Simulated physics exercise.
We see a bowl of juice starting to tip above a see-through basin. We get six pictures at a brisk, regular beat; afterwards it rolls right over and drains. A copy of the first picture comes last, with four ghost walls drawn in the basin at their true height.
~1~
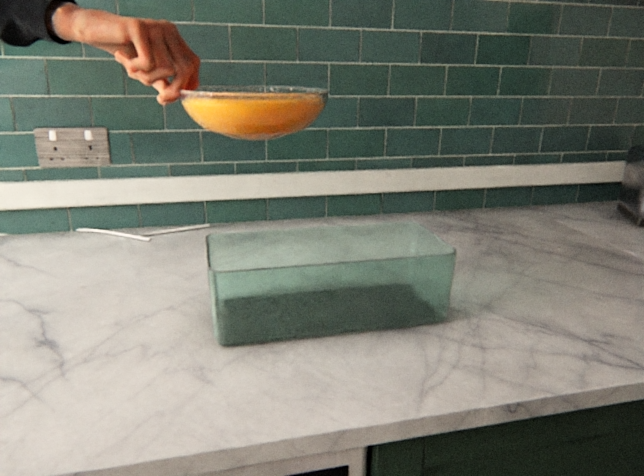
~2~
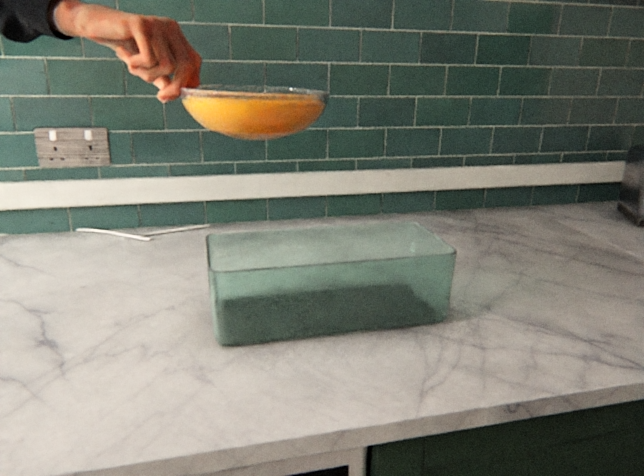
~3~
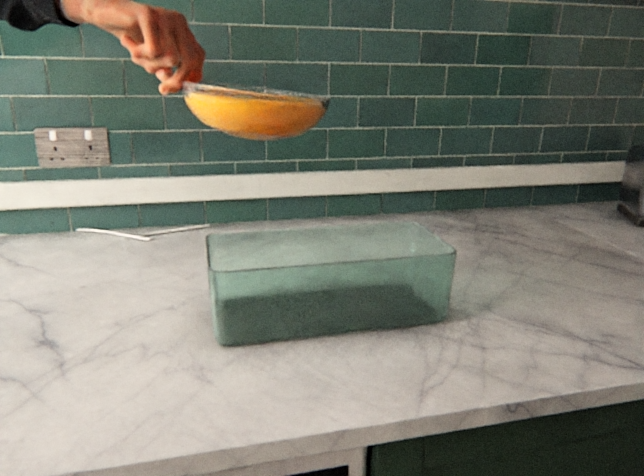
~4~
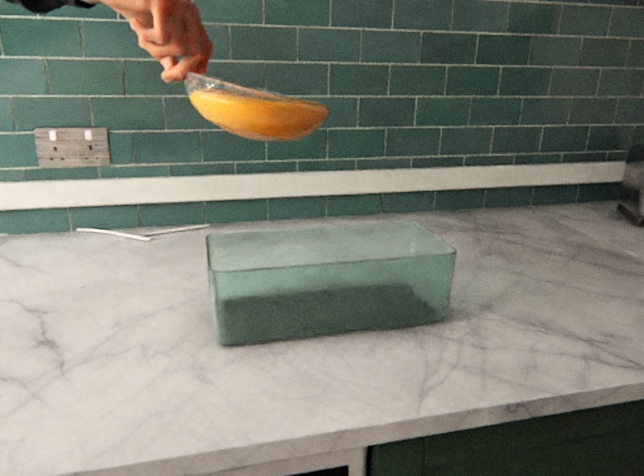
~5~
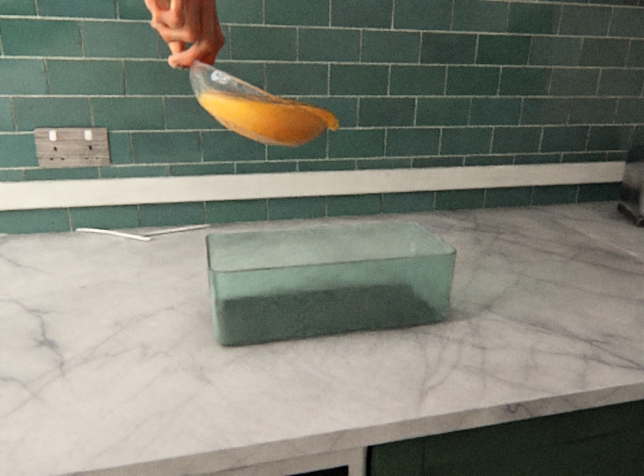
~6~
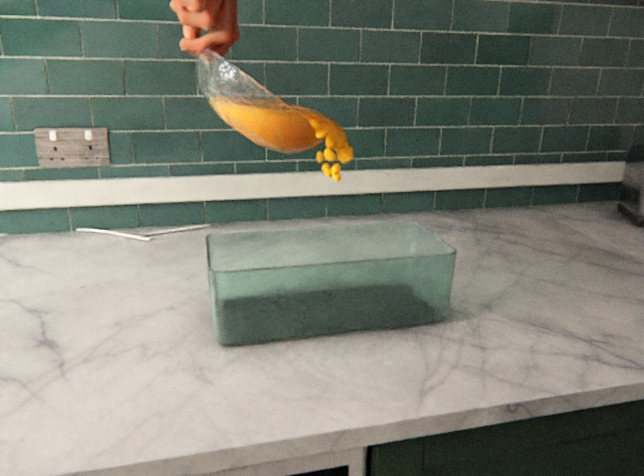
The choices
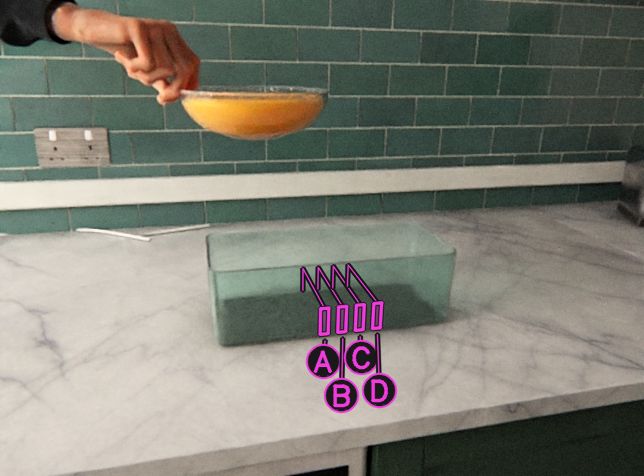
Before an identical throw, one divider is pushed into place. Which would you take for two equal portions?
Best: D.
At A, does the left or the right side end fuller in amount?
The right side.
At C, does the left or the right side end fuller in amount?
More ends on the right.
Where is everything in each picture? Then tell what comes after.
In the first frame, upright, lip at (324, 89); basin from (215, 344) to (445, 319); nothing has left yet.
In the second frame, upright, lip at (325, 92); nothing has left yet.
In the third frame, tipped about 6°, lip at (326, 98); nothing has left yet.
In the fourth frame, tipped about 14°, lip at (327, 107); nothing has left yet.
In the fifth frame, tipped about 24°, lip at (326, 120); juice is over the lip, down to (330, 126).
In the sixth frame, tipped about 36°, lip at (323, 135); juice is over the lip, down to (330, 175).
In magenta, A at (325, 340); B at (342, 338); C at (360, 336); D at (377, 334).
If A is chosen, about 15 % ends left of the wall and 78 % right of it; 7 % is lost outside.
If B is chosen, about 20 % ends left of the wall and 74 % right of it; 6 % is lost outside.
If C is chosen, about 31 % ends left of the wall and 63 % right of it; 6 % is lost outside.
If D is chosen, about 50 % ends left of the wall and 44 % right of it; 6 % is lost outside.
